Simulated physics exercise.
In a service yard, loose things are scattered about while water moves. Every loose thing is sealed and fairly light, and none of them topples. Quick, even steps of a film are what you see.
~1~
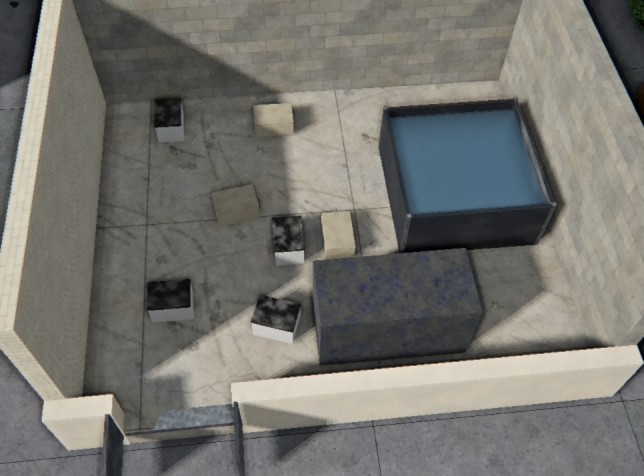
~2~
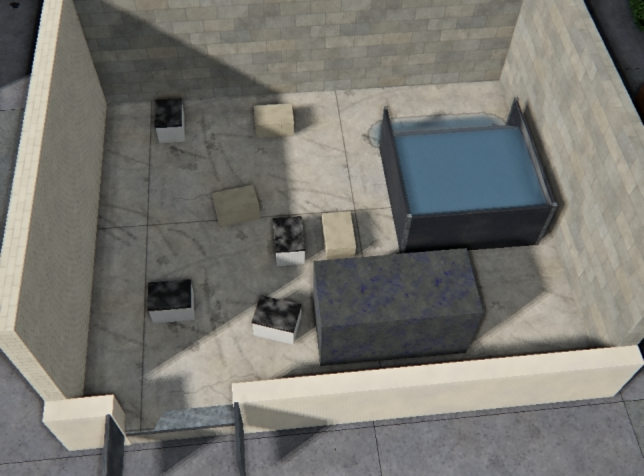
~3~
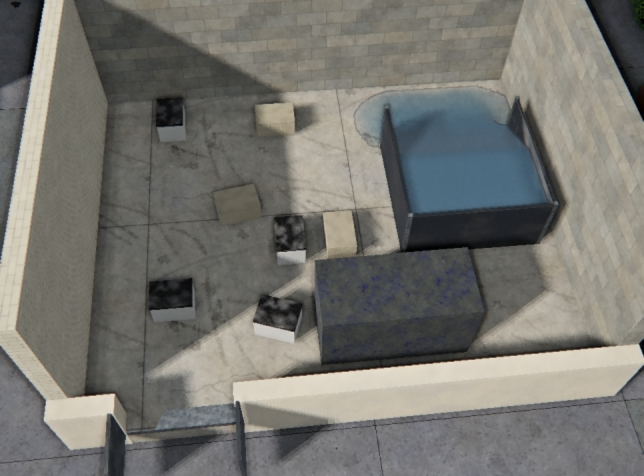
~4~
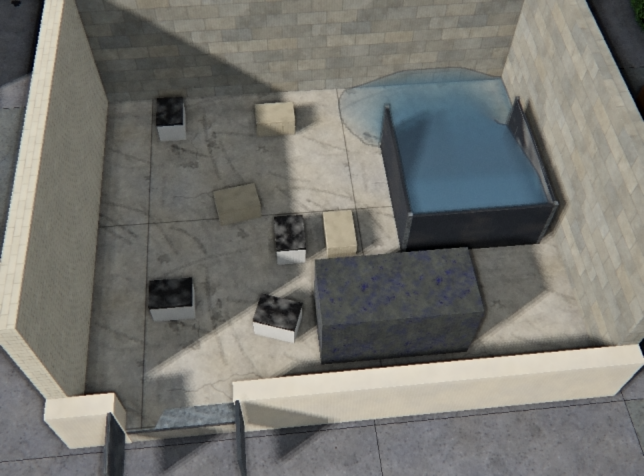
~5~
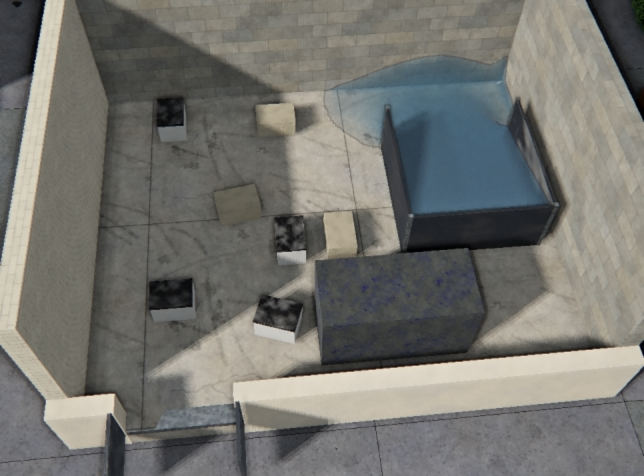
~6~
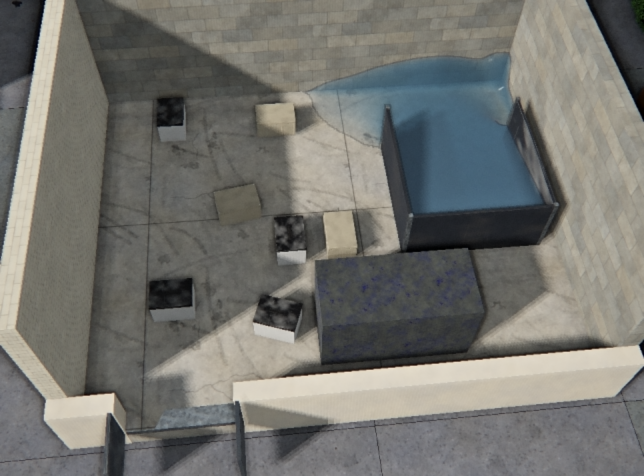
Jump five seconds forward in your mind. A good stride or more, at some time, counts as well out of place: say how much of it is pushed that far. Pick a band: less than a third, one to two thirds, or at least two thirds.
The fraction is one to two thirds of them.
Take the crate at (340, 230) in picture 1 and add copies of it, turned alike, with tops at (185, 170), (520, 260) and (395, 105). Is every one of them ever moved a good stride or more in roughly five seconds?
Sequence: Travels that far, doesn't go far, travels that far.
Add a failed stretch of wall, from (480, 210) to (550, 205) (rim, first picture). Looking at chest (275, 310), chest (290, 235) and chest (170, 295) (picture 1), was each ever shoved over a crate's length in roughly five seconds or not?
Lab note - in sequence: Did not travel far; did not travel far; travelled far enough.
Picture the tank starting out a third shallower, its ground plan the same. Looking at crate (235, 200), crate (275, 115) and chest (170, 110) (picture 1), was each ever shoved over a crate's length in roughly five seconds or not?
Item by item: Cleared the mark, then cleared the mark, then cleared the mark.
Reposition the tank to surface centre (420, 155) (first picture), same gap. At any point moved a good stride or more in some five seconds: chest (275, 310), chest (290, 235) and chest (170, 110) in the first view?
Taking them in turn: Kept near its start; kept near its start; got sent well off.
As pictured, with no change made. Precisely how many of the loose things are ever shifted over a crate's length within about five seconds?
The answer is 4.
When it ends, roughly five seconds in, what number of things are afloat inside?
I make it 4.
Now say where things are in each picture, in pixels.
In the first frame, a crate at (273, 113), on the bottom; a chest at (168, 294) rests on the ground; 0 of 7 have shifted.
In the second frame, a crate at (273, 114), on the bottom; a chest at (169, 294), on the bottom; 0 of 7 have shifted.
In the third frame, a crate at (274, 113), on the bottom; a chest at (170, 293) rests on the ground; 0 of 7 have shifted.
In the fourth frame, a crate at (275, 112) rests on the ground; a chest at (170, 292), on the bottom; 0 of 7 have shifted.
In the fifth frame, a crate at (275, 113), on the bottom; a chest at (170, 293) rests on the ground; 0 of 7 have shifted.
In the sixth frame, a crate at (275, 113) rests on the ground; a chest at (170, 293) rests on the ground; 0 of 7 have shifted.
A moment on, 0 of 7 are well off their spots; 0 afloat.
Next, 2 of 7 are well off their spots; 0 afloat.
Later, 3 of 7 are well off their spots; 2 afloat.
In the end, 4 of 7 are well off their spots, and 4 have been at some point; 4 afloat.
